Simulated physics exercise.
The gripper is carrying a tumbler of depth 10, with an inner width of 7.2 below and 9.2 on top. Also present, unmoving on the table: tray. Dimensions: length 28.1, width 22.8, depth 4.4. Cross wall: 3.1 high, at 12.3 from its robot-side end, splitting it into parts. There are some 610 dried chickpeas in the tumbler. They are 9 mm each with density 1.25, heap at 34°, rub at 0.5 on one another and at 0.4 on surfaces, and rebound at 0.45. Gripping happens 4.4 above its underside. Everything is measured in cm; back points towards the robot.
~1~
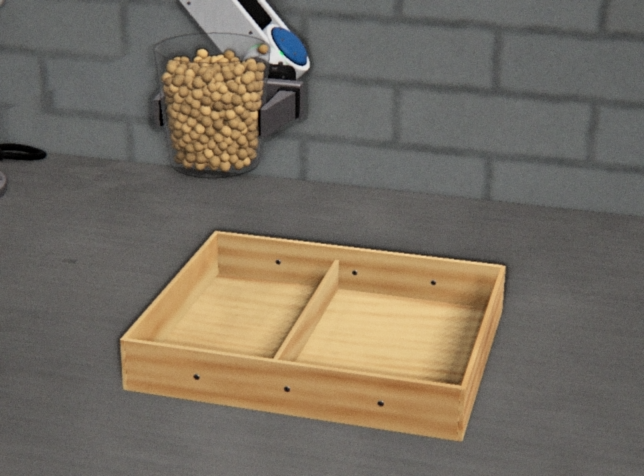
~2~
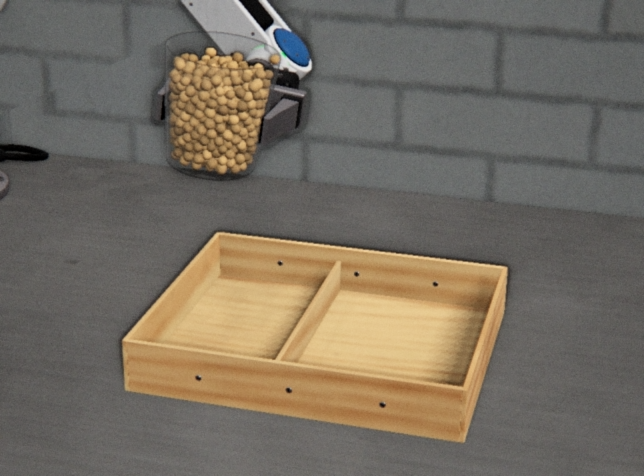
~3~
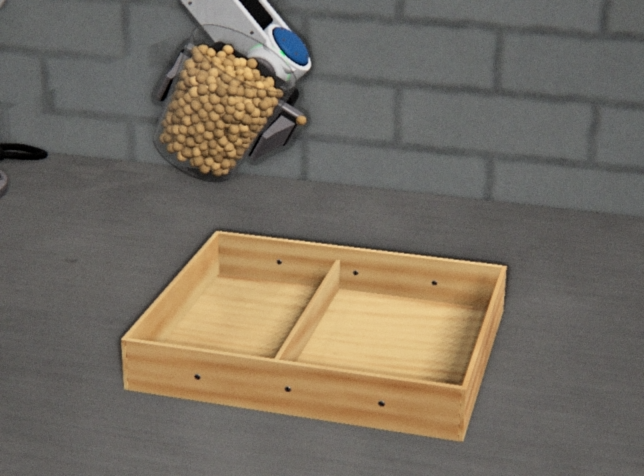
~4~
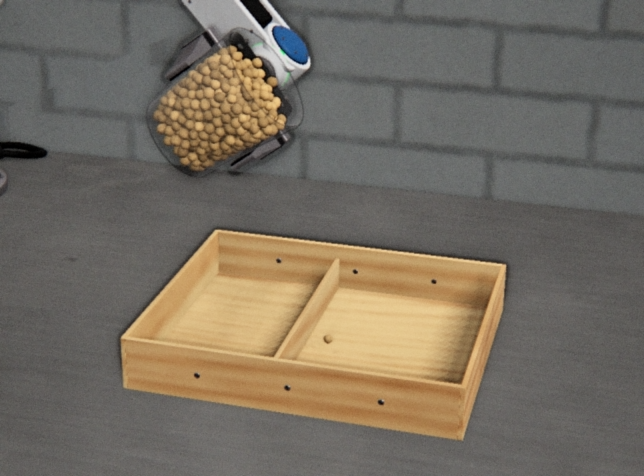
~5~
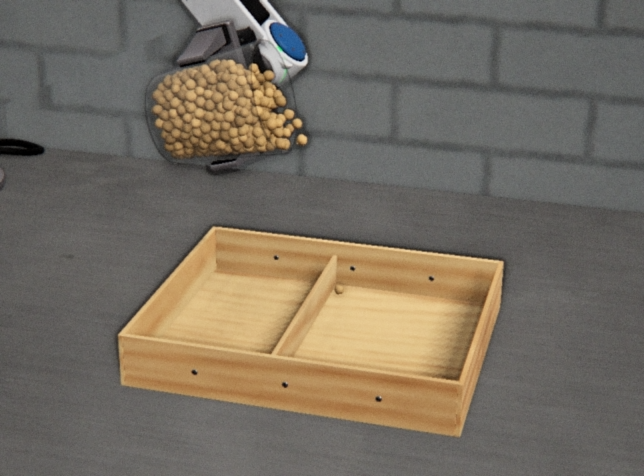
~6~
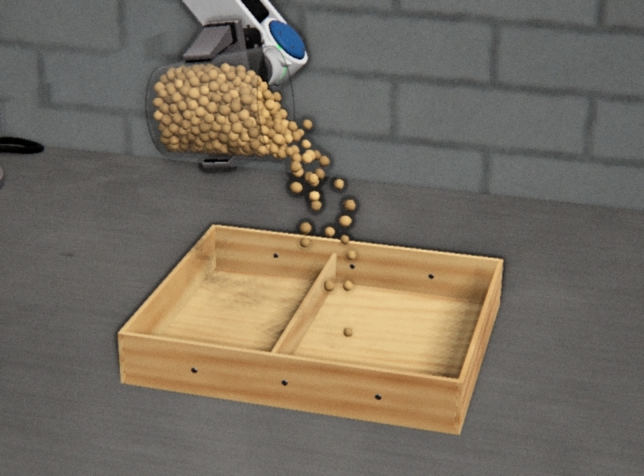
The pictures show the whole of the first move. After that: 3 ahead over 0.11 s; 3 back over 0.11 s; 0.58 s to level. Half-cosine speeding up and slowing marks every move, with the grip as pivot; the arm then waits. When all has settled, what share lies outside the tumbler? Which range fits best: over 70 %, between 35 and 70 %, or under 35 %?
The range that fits is between 35 and 70 %.
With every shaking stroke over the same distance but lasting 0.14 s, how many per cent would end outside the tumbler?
In that case about 40 in a hundred.
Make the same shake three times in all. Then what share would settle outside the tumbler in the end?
Expected share: About 75 %.
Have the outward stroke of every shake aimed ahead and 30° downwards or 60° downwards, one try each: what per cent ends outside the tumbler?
Near 35 and 20 percent respectively.
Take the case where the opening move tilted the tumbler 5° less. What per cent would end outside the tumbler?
Then something close to 40 in a hundred.
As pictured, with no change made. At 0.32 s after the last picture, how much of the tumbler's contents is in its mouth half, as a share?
55 per cent.
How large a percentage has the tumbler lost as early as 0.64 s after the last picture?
Close to 50 per cent of the load is out.
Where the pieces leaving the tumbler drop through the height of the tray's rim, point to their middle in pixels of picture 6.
Roughly at (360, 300).
Then, 0.32 s on, tilted 75° forward, highest piece 22 above the table; 335 in the tumbler, 215 in the far-side part, 4 in the robot-side part, 55 in flight or on a rim.
Then, 0.64 s on, tilted 14° forward, highest piece 25 above the table; 317 in the tumbler, 286 in the far-side part, 6 in the robot-side part.
Then, 1.00 s on, level, highest piece 25 above the table; 317 in the tumbler, 286 in the far-side part, 6 in the robot-side part.
Then, 2.05 s on, level, highest piece 25 above the table; 317 in the tumbler, 286 in the far-side part, 6 in the robot-side part.
In the end, 317 in the tumbler, 286 in the far-side part, 6 in the robot-side part. That is 48 % outside the tumbler.
